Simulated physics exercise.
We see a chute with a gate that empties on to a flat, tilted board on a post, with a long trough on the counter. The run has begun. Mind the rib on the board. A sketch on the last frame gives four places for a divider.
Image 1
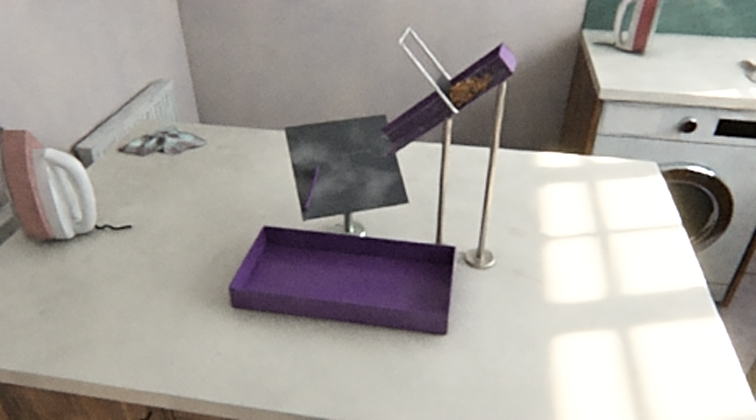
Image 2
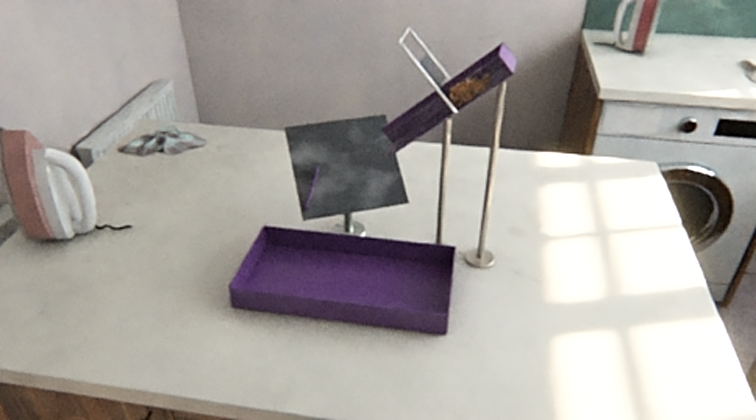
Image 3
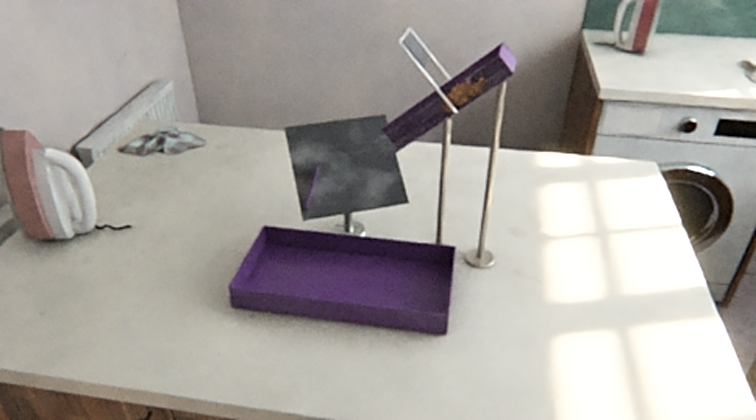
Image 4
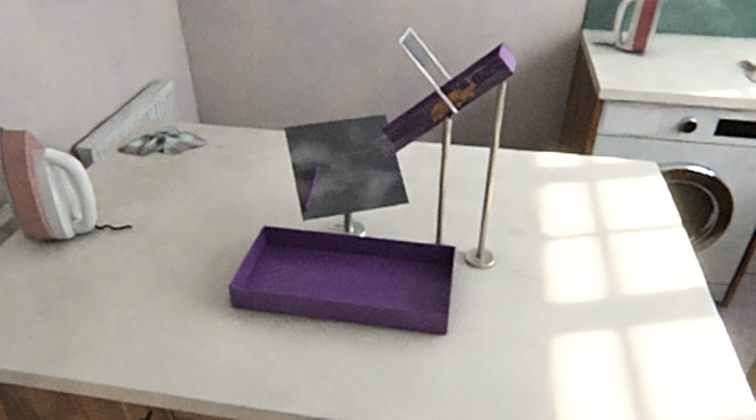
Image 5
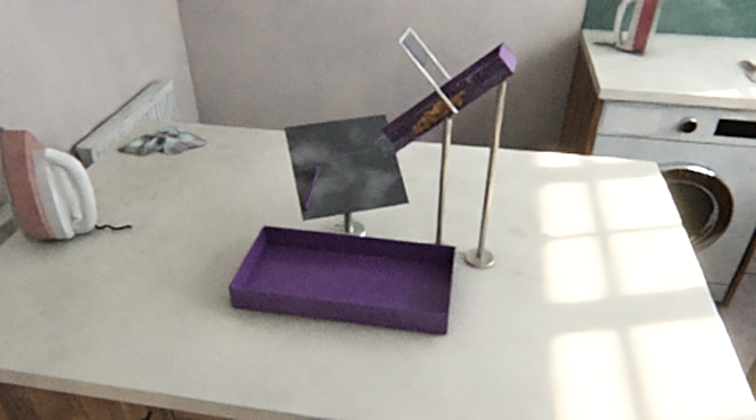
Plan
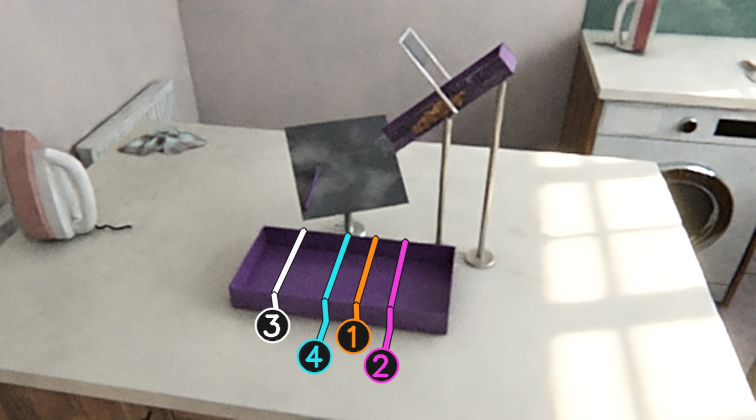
A pale countertop fills a room with light walls, seen from slightly above by a still camera, with a pink-and-white iron at left and a white washing machine at right. A purple chute on thin metal posts slants down leftward to a tilted dark grey board above an empty purple trough. Small orange-brown pieces slide down the chute past a thin, pale-framed gate towards its lower end.
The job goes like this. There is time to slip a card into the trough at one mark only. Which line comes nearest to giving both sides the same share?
Best: 4.
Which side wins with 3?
The right side.
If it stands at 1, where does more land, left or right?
Left.
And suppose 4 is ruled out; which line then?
That is line 1.
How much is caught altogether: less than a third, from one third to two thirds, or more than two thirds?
More than two thirds.
On the marked copy, line 1 crosses the front rim at (356, 303); line 2 crosses the front rim at (390, 308); line 3 crosses the front rim at (274, 293); line 4 crosses the front rim at (324, 299).
With 1, of what is caught, most on the left of the divider, a small part on the right.
With 2, of what is caught, nearly all on the left of the divider, a stray few on the right.
With 3, of what is caught, a stray few on the left of the divider, nearly all on the right.
With 4, of what is caught, about half on the left of the divider, about half on the right.
